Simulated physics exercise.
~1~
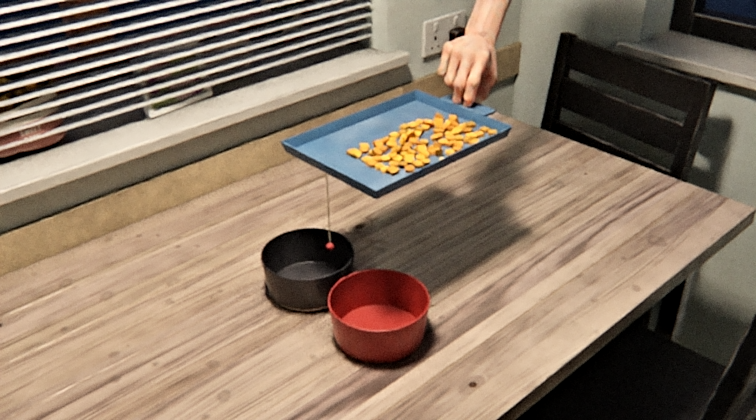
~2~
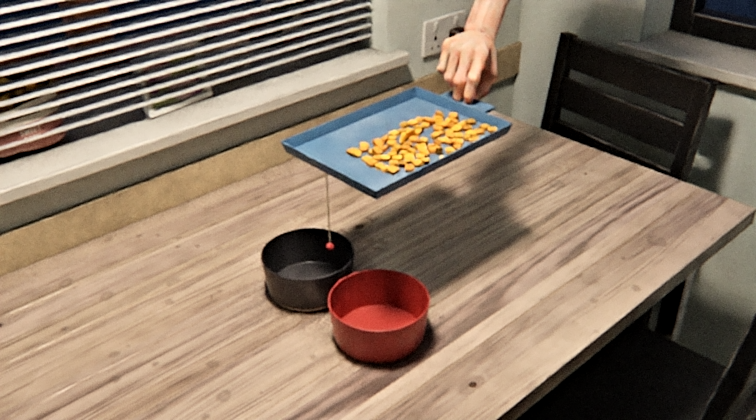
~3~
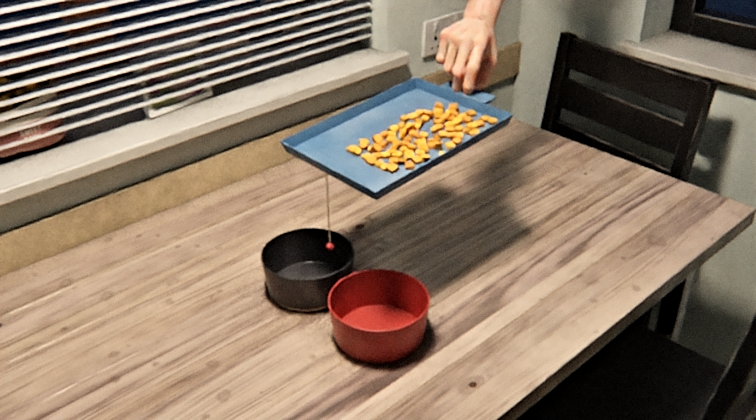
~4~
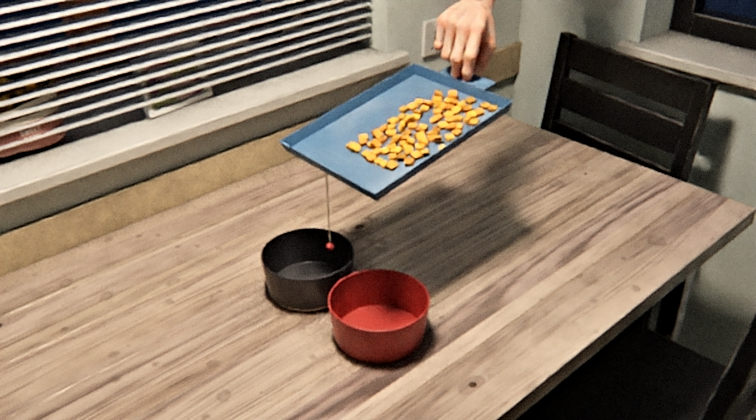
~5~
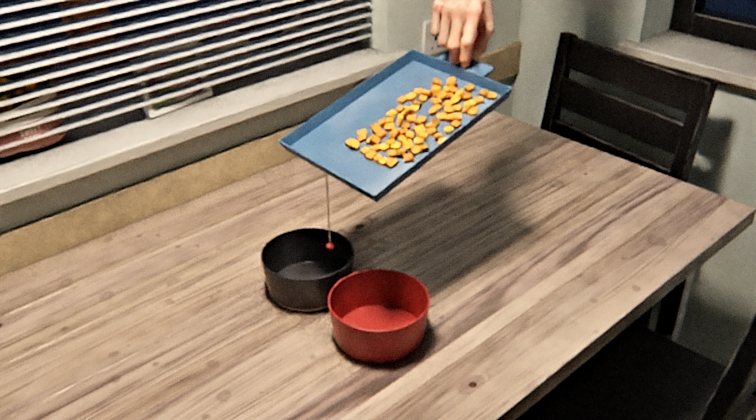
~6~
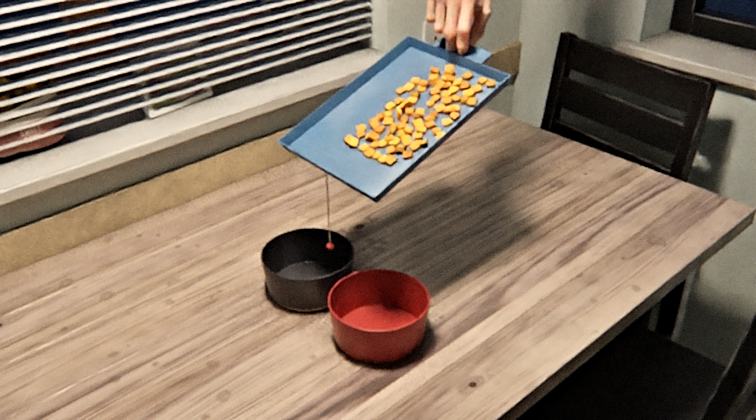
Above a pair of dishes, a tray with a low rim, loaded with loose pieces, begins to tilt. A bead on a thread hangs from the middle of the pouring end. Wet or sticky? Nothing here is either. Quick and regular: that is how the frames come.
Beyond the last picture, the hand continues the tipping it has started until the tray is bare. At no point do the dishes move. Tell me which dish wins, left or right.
Watch, the one on the right side catches more of it.
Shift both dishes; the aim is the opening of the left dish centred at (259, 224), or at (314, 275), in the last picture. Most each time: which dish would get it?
First place: The rightmost dish. Second place: The leftmost dish.
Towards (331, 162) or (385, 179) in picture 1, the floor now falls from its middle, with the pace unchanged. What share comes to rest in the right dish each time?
0 and 100 per cent, in that order.
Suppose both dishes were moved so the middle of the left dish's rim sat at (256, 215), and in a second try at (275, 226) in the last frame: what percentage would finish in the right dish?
That makes 30 per cent, followed by 70 per cent.
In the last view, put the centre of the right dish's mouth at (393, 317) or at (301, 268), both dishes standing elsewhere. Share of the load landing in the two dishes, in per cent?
The first comes to 70 percent and the second to 40 percent.
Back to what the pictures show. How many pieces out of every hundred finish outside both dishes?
Near 20 in a hundred.
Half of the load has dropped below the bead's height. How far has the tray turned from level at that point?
Roughly 90 degrees of tilt.
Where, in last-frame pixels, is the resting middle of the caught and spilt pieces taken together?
Close to (346, 323) in the last picture.
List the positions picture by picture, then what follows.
Corners of the pouring end near (286, 141) and (376, 188), level; middle of the load near (421, 144), small crackers; left dish near (272, 286); right dish near (342, 335); bead on its thread near (330, 247), in the first frame.
Corners of the pouring end near (285, 141) and (376, 188), level; middle of the load near (421, 143), in the second frame.
Corners of the pouring end near (285, 141) and (376, 189), tipped barely, lowest at the right corner; middle of the load near (421, 138), in the third frame.
Corners of the pouring end near (284, 141) and (375, 190), tipped a little, lowest at the right corner; middle of the load near (420, 130), in the fourth frame.
Corners of the pouring end near (283, 140) and (374, 192), tipped clearly, lowest at the right corner; middle of the load near (419, 123), in the fifth frame.
Corners of the pouring end near (282, 140) and (374, 193), tipped clearly, lowest at the right corner; middle of the load near (417, 117); left dish near (272, 286); right dish near (342, 335), in the sixth frame.
Shortly afterwards, tray tipped steeply; all but a few on the tray; a little in the air.
Next, tray tipped past a quarter turn; near a quarter on the tray; near a third in the right dish; a little in the left dish; a little outside both; a little in the air.
Some moments later, tray tipped past a quarter turn; near half in the right dish; near a quarter in the left dish; near a quarter outside both.
In the end, tray tipped past a quarter turn; near half in the right dish; near a quarter in the left dish; near a quarter outside both.
